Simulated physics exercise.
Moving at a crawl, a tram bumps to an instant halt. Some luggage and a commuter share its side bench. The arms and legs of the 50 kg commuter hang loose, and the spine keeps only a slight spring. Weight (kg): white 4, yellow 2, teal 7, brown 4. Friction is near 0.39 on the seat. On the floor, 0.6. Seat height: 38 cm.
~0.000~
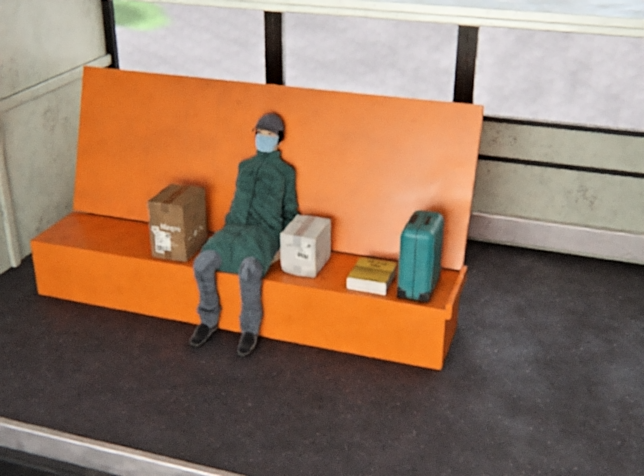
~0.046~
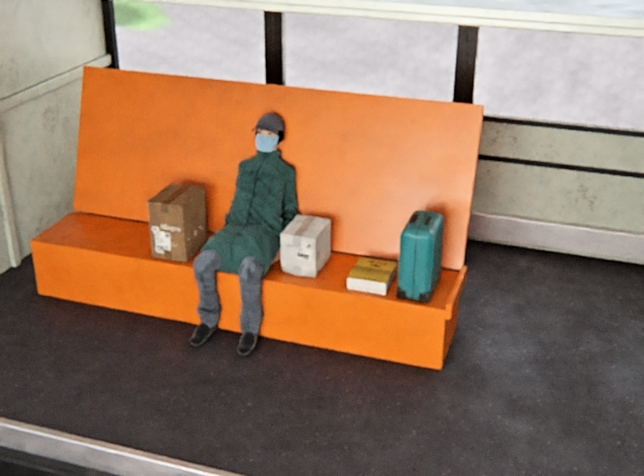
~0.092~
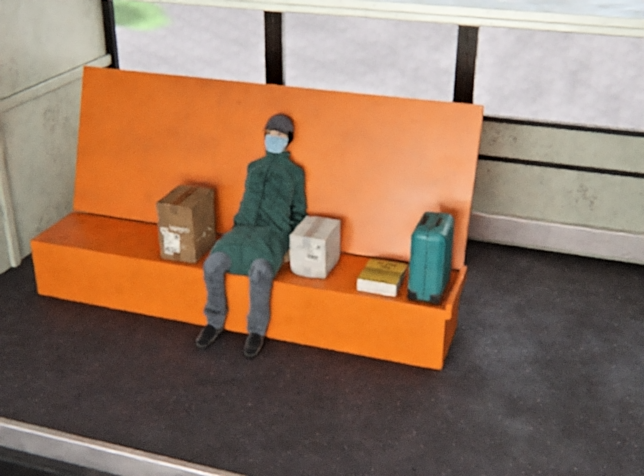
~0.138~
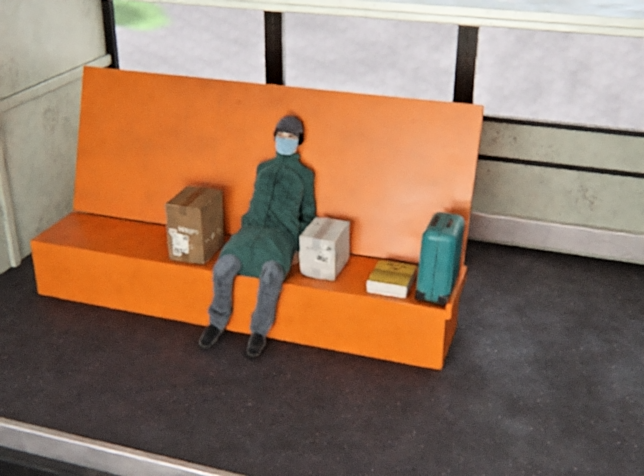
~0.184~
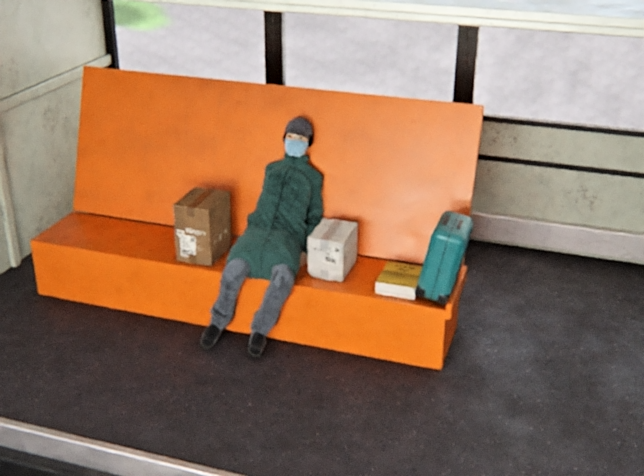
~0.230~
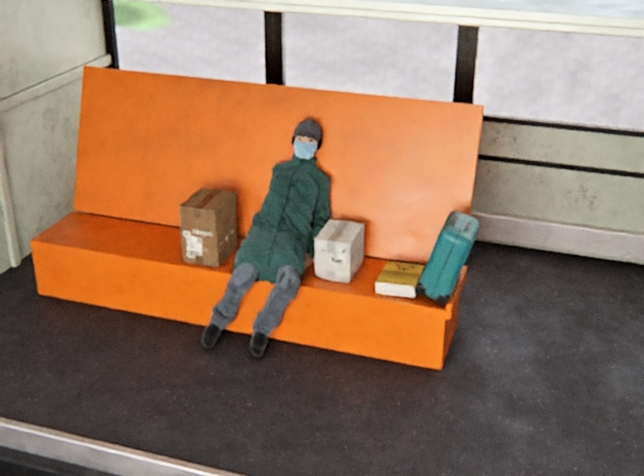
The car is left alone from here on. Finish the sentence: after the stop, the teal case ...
... has fallen down.
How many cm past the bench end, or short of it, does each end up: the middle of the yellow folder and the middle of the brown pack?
Measured at the end, the yellow folder is 30 cm short and the brown pack is 140 cm short.
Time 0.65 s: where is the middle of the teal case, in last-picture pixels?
Roughly at pixel (475, 280).
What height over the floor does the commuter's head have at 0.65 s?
About 90 cm up.
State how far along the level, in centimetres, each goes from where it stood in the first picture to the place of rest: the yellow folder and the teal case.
For the yellow folder it is near 15, for the teal case near 70.
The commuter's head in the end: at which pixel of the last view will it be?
The head finishes close to (358, 179).
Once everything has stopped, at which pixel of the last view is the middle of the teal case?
End point, final frame: Around (535, 354).
After 0.40 s the teal case is 2 cm past the bench end, tilted 35°, near (459, 259) in the last picture's view.
After 0.65 s the teal case is 12 cm past the bench end, tilted 105°, near (475, 280) in the last picture's view; the yellow folder 30 cm short of the bench end, tilted 0°.
After 1.05 s the teal case is 31 cm past the bench end, tilted 145°, near (506, 328) in the last picture's view.
Final state at 1.5 s, white holdall stays on; yellow folder stays on; teal case drops off; brown pack stays on; commuter's hips keep to the seat.
